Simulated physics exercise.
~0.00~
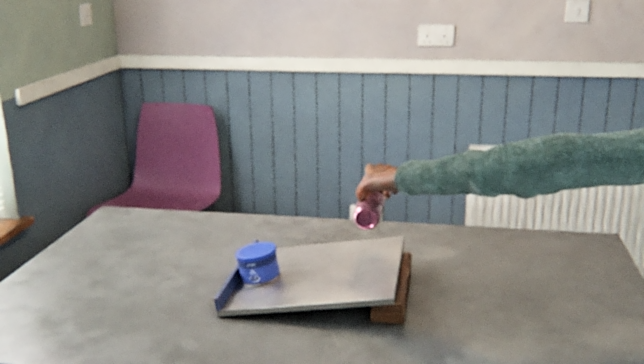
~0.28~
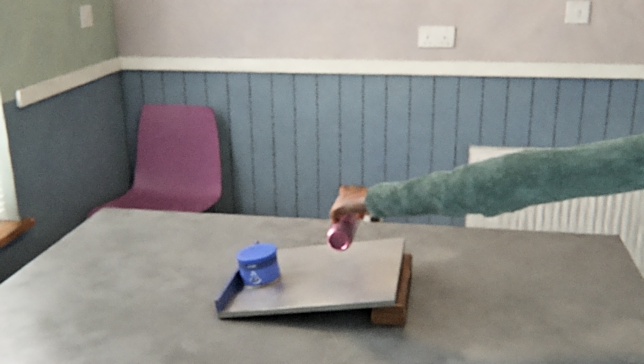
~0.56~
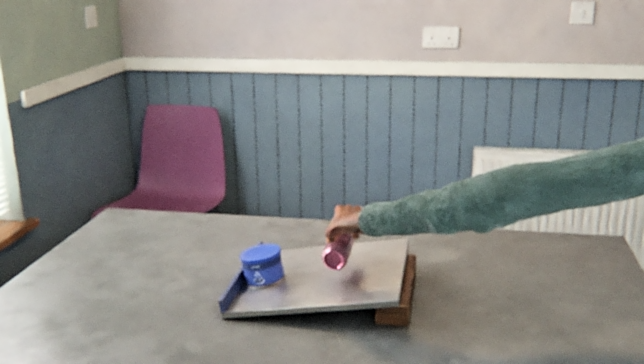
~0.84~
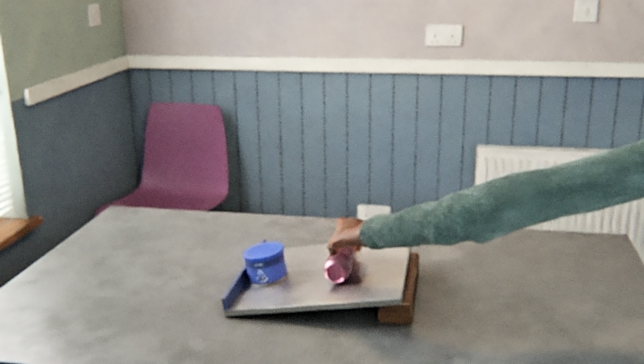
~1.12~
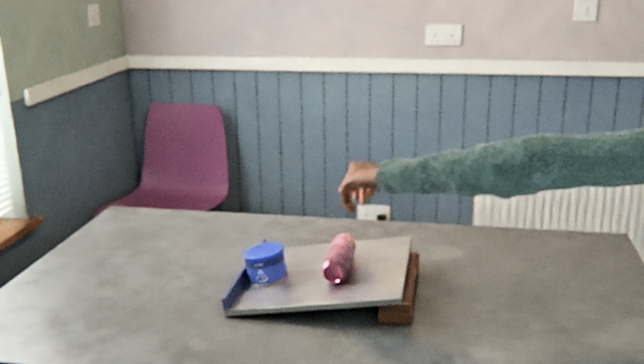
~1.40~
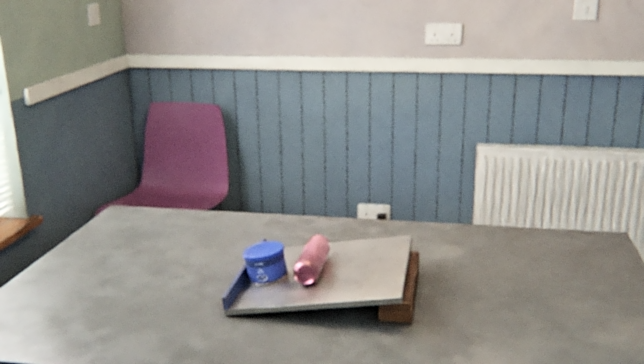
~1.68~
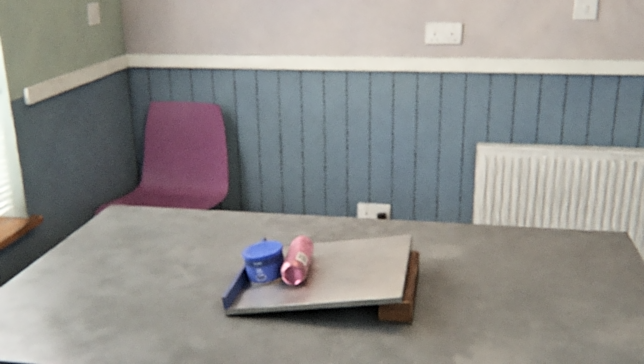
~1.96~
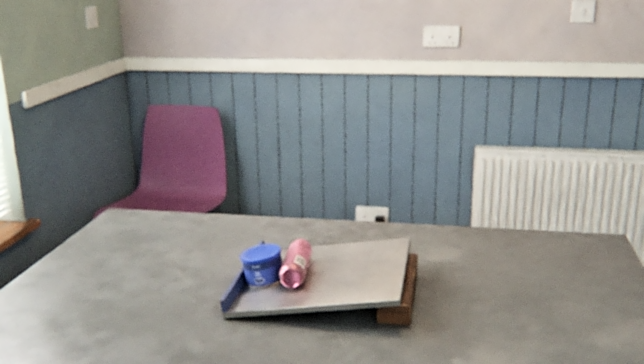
On a tilted board, a hand releases a pink can, which rolls down against a blue tub.
